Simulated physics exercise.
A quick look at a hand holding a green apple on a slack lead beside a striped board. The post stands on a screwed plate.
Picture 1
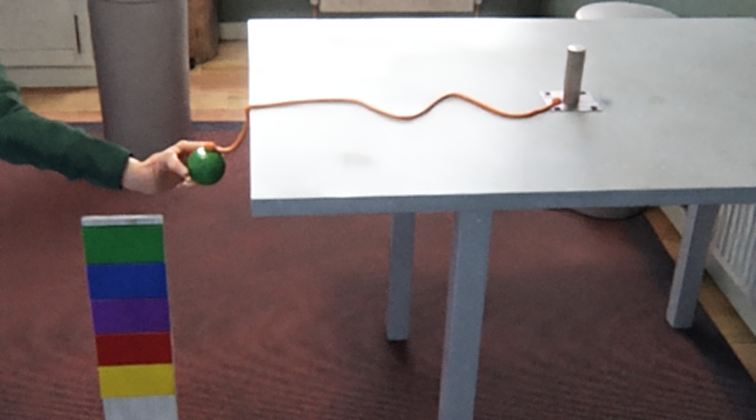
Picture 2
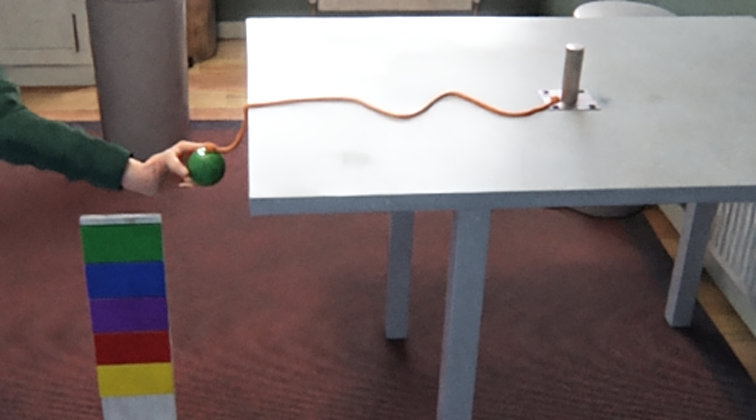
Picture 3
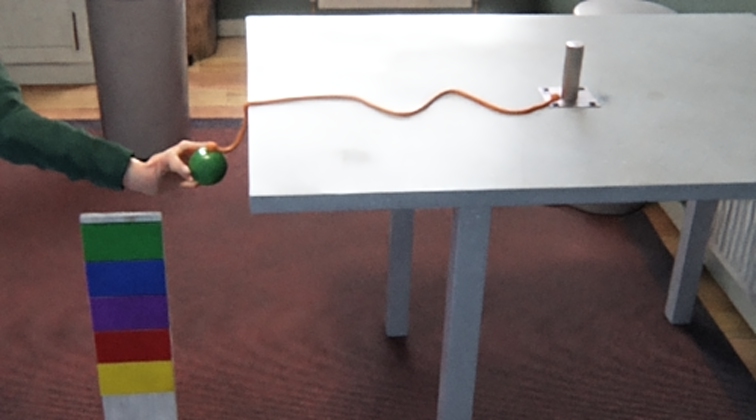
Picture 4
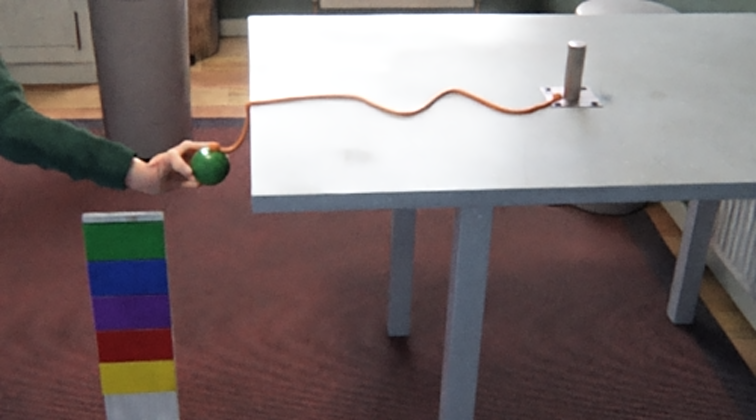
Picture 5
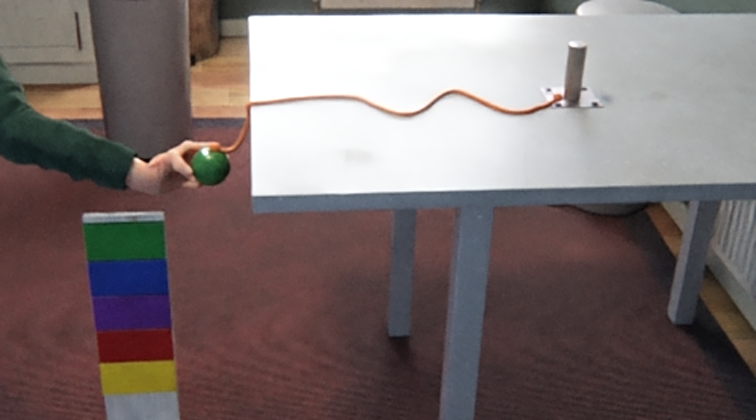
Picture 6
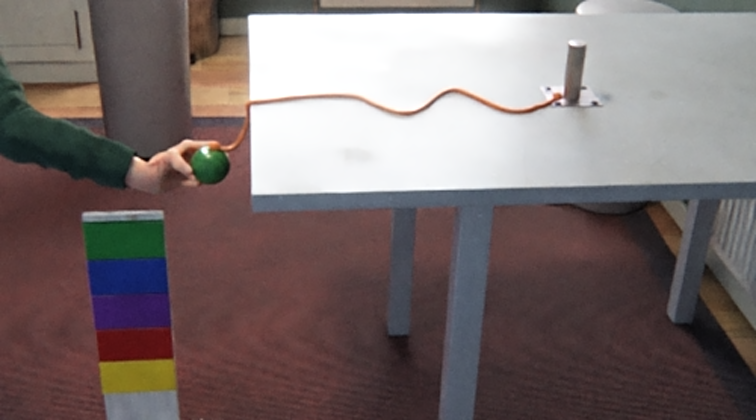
Beside a grey table, a hand holding a green ball on a slack orange cord near a striped board, barely moving.
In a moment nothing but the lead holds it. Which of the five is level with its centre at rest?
The blue one.
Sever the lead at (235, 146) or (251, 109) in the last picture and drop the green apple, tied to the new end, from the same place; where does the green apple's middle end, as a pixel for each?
In that order: (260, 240) and (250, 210).
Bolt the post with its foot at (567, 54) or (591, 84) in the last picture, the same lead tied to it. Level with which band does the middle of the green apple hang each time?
One after the other, green; green.
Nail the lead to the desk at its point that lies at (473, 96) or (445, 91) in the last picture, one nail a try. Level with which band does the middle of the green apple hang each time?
One after the other, green; green.
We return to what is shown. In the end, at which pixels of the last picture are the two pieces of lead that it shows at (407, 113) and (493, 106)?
About (334, 102), and the other about (470, 98).
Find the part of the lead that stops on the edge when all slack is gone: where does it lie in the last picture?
That spot is around (335, 95).
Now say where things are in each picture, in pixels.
Green apple (206, 166); green (123, 246); blue (127, 282); purple (131, 316); red (134, 350); yellow (137, 382), in the first frame.
Green apple (206, 167); lead through (534, 111) (466, 98) (416, 113) (354, 100) (269, 104), in the second frame.
Green apple (208, 166), in the third frame.
Green apple (210, 167); lead through (536, 108) (469, 95) (418, 111) (356, 97) (271, 101), in the fourth frame.
Green apple (211, 167), in the fifth frame.
Green apple (210, 166); lead through (536, 107) (469, 94) (418, 110) (356, 96) (271, 100), in the sixth frame.
Soon after, apple near (287, 251); level with blue.
Then, apple near (252, 267); level with blue.
At rest, apple near (249, 267); level with blue. The lead holds its middle at blue.
